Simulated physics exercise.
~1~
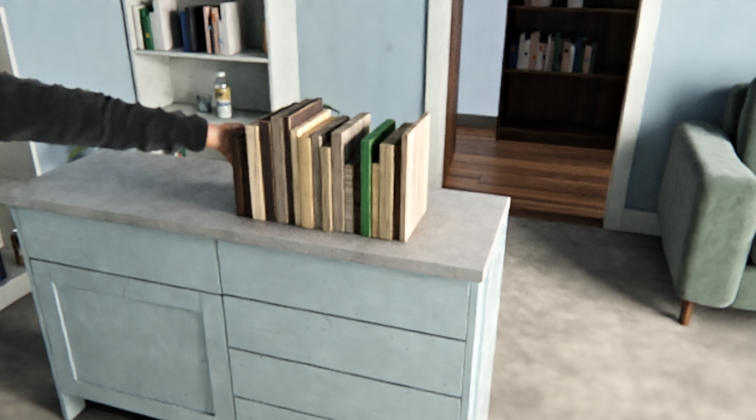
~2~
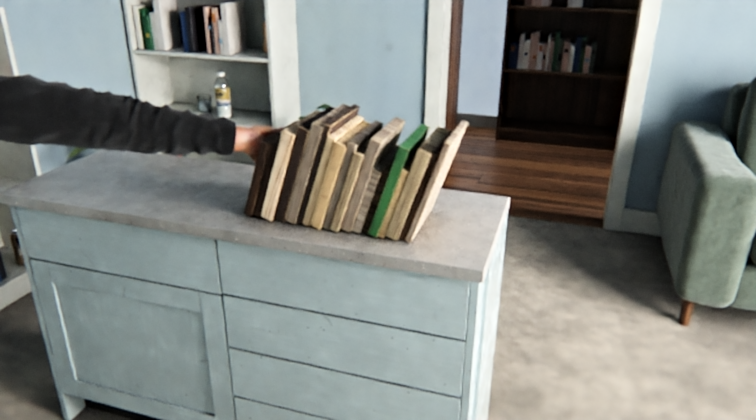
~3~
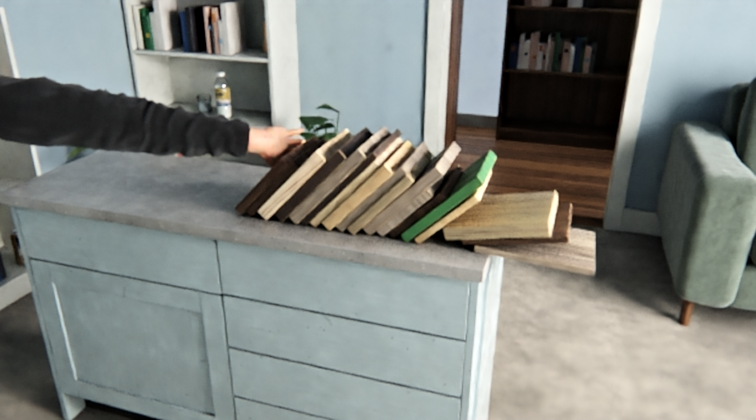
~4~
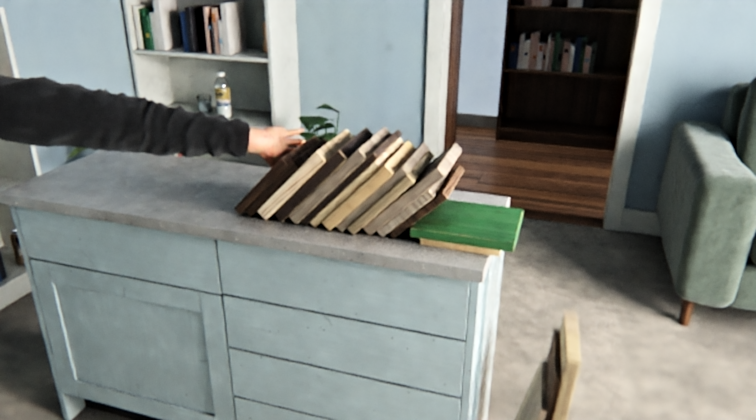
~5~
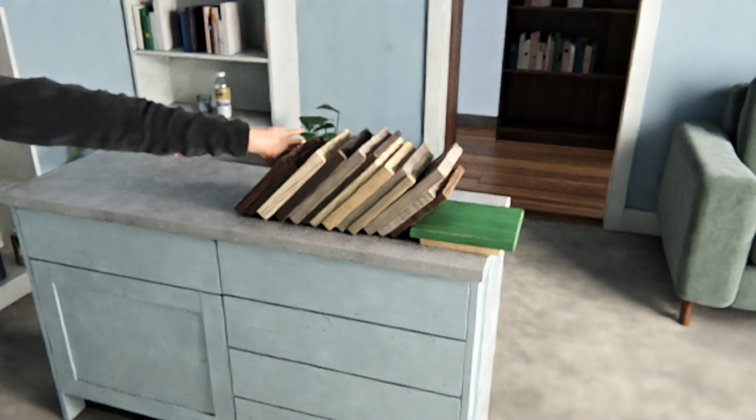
A hand in a dark sleeve pushed a row of upright, book-like boards rightward along a counter until they leaned over, and a few at the far end toppled off the edge, while the green one ended lying flat on top.
